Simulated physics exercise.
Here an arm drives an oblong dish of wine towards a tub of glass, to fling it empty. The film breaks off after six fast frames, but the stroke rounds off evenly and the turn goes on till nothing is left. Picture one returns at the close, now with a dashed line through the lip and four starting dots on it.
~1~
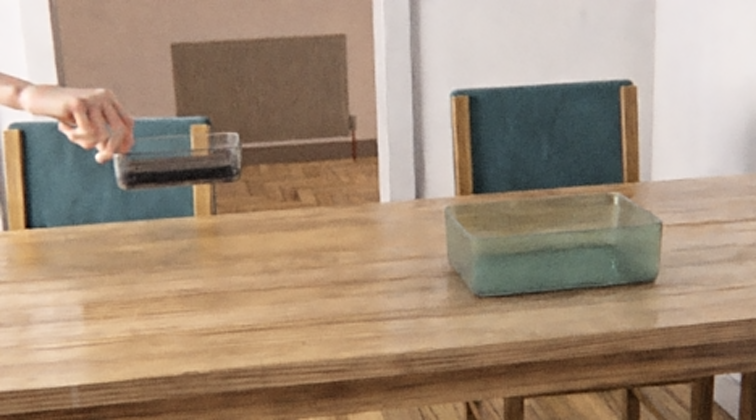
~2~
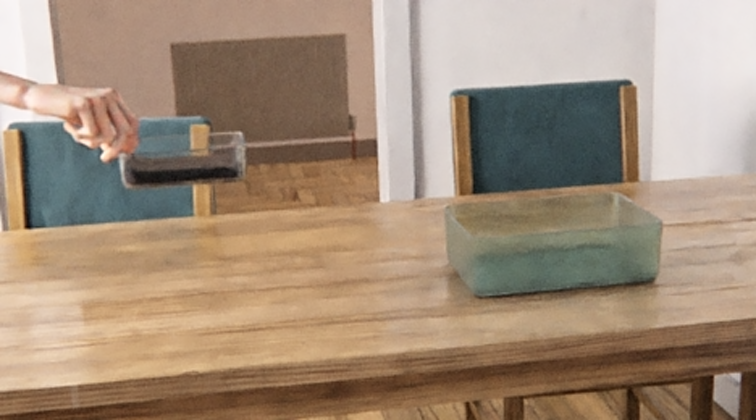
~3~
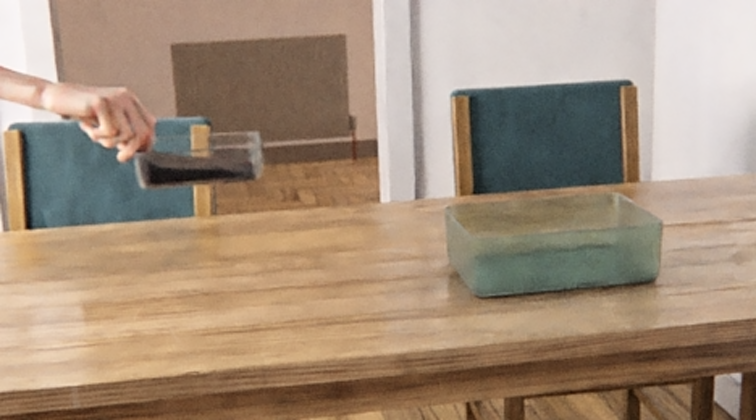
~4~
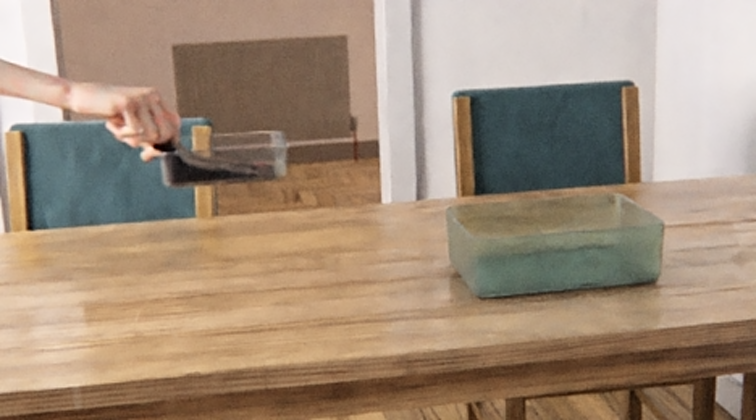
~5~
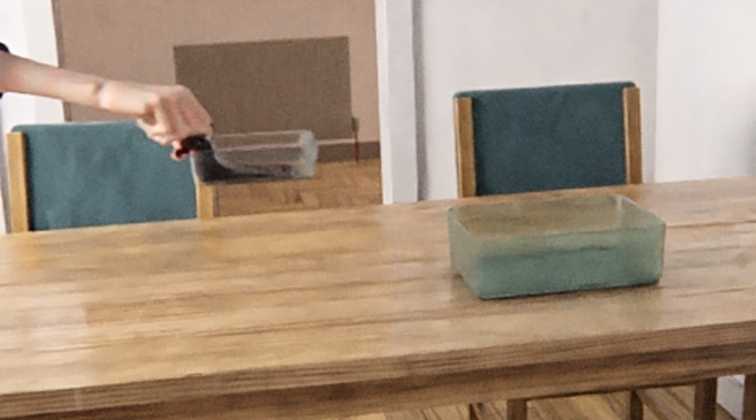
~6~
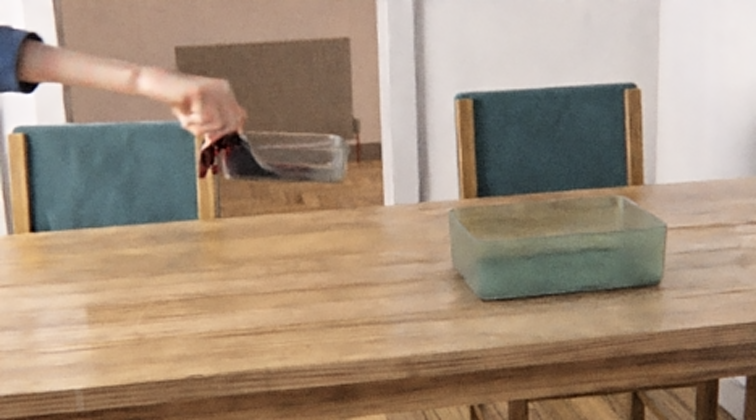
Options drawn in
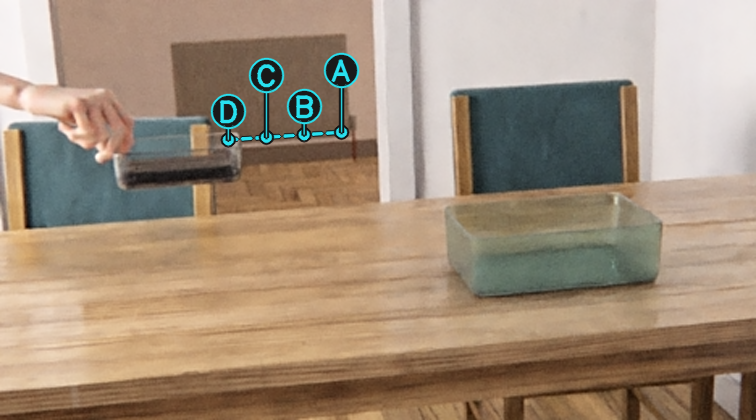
A hand and forearm at the left hold a small clear oblong dish of dark liquid above a long wooden table, seen from slightly above in a room with white walls. A greenish glass tub sits on the table at the right, with two teal-backed chairs behind. The arm carries the dish rightward, and the liquid surges back over its left rim, while the view stays nearly still.
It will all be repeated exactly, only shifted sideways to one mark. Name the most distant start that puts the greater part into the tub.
Choose B.
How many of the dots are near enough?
Two of them.
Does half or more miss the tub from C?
Yes, it does.
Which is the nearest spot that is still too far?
Here it is spot C.
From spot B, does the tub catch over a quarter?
Yes.
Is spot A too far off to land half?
No, not at all.
In cyan, A at (341, 132); B at (304, 134); C at (266, 137); D at (228, 139).
If A is chosen, about 74 % lands in the tub, 18 % falls short and 8 % goes beside or beyond.
If B is chosen, about 62 % lands in the tub, 30 % falls short and 8 % goes beside or beyond.
If C is chosen, about 35 % lands in the tub, 60 % falls short and 6 % goes beside or beyond.
If D is chosen, about 5 % lands in the tub, 91 % falls short and 4 % goes beside or beyond.
